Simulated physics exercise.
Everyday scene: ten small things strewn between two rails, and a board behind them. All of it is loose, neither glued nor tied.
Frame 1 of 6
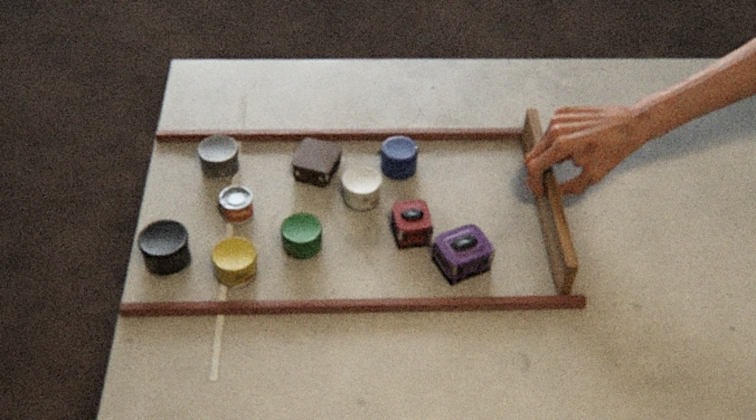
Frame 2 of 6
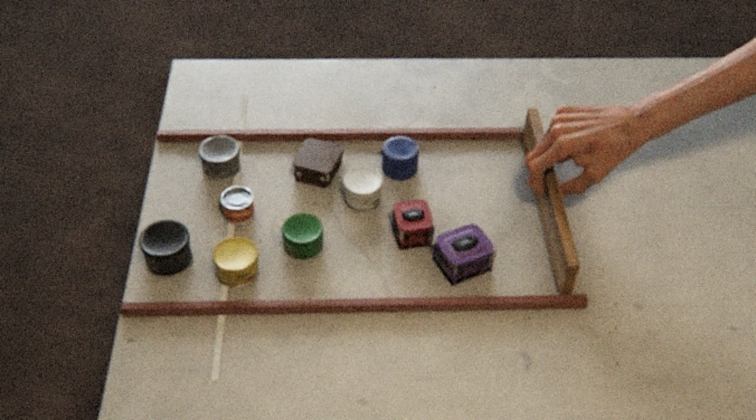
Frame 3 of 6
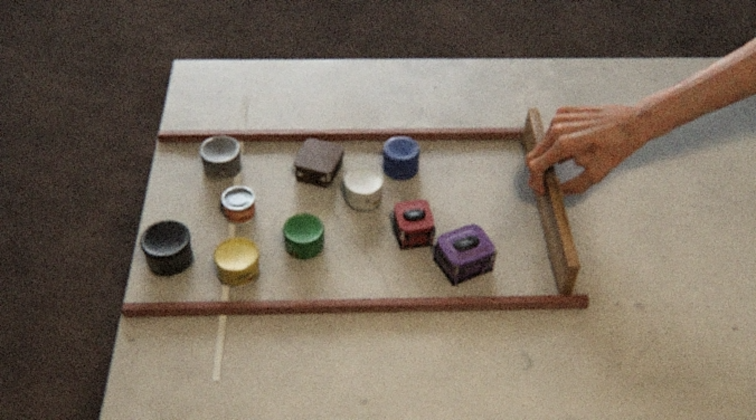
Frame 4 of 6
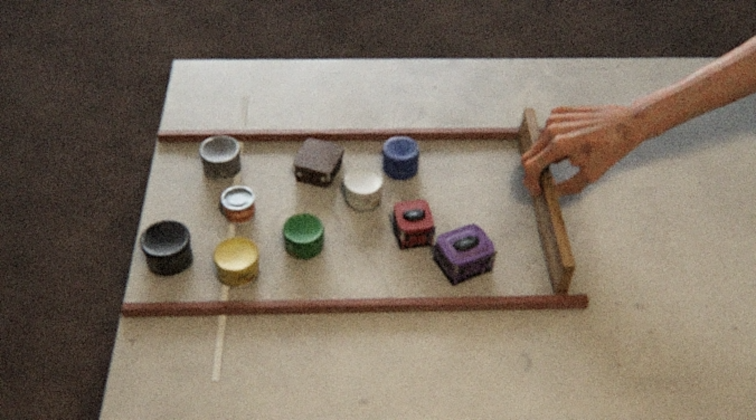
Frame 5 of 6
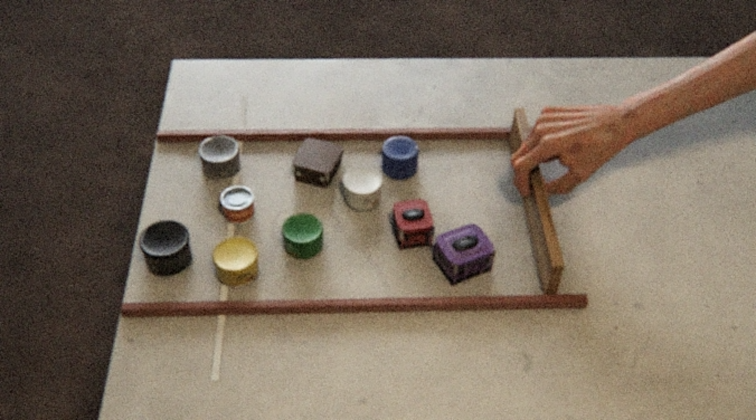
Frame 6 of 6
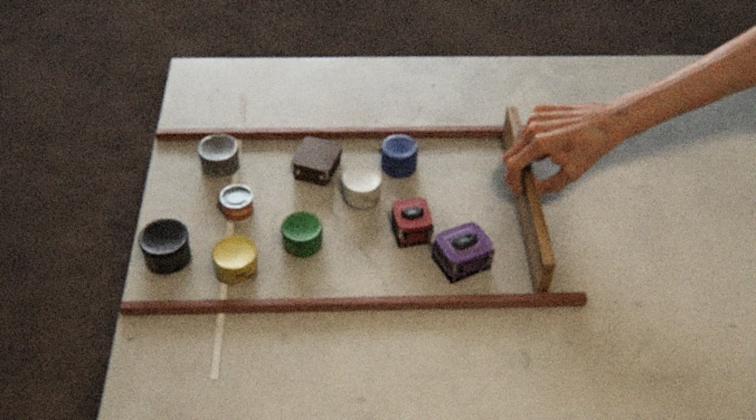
A hand slides a wooden board slightly left between two rails toward small, still containers.
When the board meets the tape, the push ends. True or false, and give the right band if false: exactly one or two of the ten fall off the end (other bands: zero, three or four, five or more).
True.
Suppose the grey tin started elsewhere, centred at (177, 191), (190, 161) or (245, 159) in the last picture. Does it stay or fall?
Order of tries: On, off, off.
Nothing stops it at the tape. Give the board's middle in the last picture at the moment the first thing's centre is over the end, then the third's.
Near (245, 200) and (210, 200).
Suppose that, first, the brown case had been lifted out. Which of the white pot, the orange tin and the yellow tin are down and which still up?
In that case the white pot stays where it is, the orange tin stays where it is, the yellow tin stays where it is.
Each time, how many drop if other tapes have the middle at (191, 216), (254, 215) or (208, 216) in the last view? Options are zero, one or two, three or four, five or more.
Lab note - count at each position: At least five; not one; 1 or 2.
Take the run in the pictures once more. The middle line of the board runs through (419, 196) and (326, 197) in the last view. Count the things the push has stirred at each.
Counts: 3, 6.
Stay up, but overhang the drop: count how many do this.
Looks like 0 of them.
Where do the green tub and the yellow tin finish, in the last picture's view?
The first comes to rest at (173, 228), and the second at (152, 268).
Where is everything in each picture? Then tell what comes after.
Black tin (166, 249); grey tin (219, 158); orange tin (237, 206); board (547, 197); tape (231, 217), in the first picture.
Grey tin (220, 158); red case (413, 224), in the second picture.
Orange tin (239, 206); purple case (465, 254), in the third picture.
Black tin (168, 249); blue lid (401, 158), in the fourth picture.
Grey tin (220, 159); board (534, 196), in the fifth picture.
Black tin (166, 248); grey tin (220, 157); orange tin (237, 204); board (525, 194); tape (231, 215), in the sixth picture.
Early on, none off yet; black tin at rest near (166, 248); grey tin at rest near (220, 157); orange tin at rest near (237, 204).
Finally, the number that fall off is one or two; lost, grey tin and black tin.
